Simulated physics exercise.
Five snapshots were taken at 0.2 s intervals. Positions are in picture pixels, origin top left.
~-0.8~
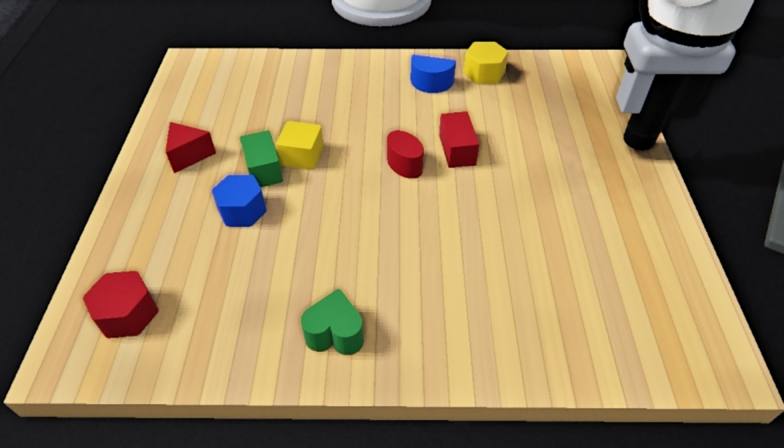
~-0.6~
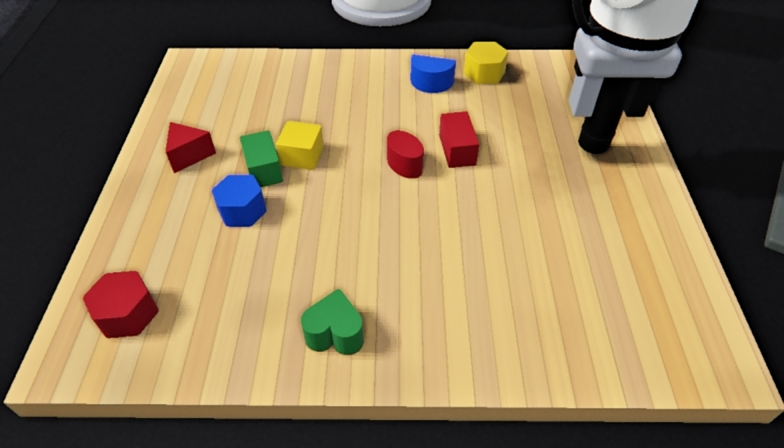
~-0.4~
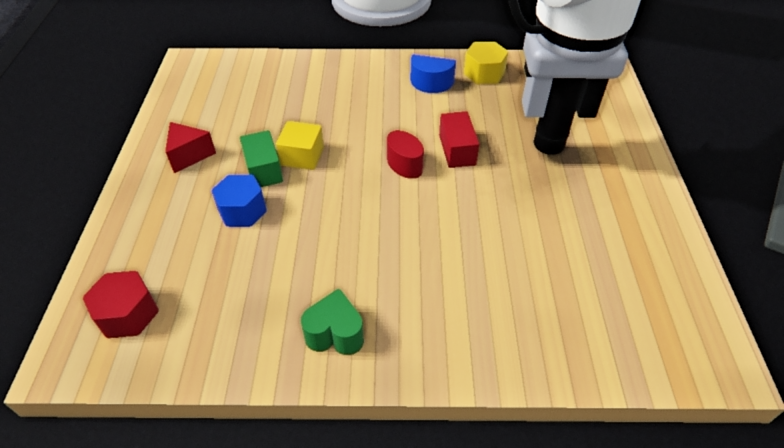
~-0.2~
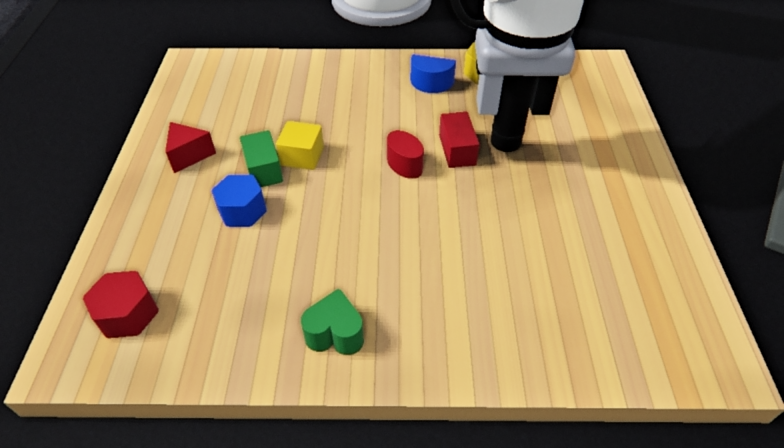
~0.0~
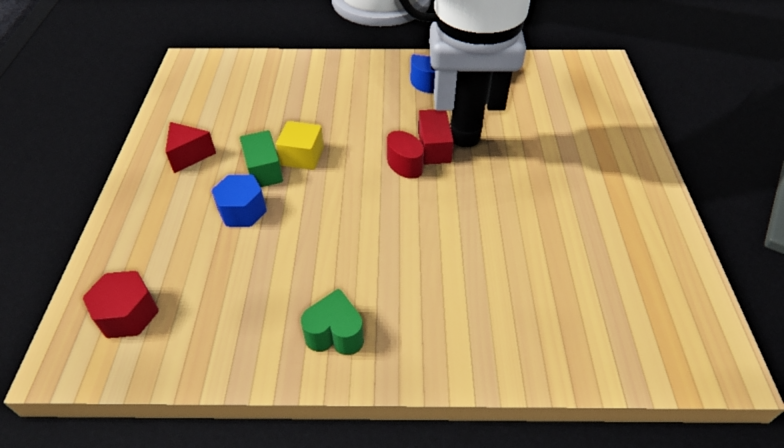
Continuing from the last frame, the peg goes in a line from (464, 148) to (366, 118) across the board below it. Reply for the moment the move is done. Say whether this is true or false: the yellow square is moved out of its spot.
Verdict: False.
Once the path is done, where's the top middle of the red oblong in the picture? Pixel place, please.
The red oblong ends near (393, 125).
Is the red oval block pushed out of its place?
It seems so.
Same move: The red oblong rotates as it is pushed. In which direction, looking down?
In a top view, it turns counterclockwise.
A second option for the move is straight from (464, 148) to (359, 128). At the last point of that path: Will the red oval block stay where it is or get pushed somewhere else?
The result: It moves.
On the path given first. One third of the way, peg (431, 128); red oval block (394, 147); red oblong (401, 125), turned 45° anticlockwise.
Two thirds of the way, peg (397, 118); red oval block (392, 148), turned 10° anticlockwise; red oblong (393, 125), turned 60° anticlockwise.
At the end, peg (365, 109); yellow square not moved; red oval block (392, 148), turned 10° anticlockwise; red oblong (393, 125), turned 60° anticlockwise.
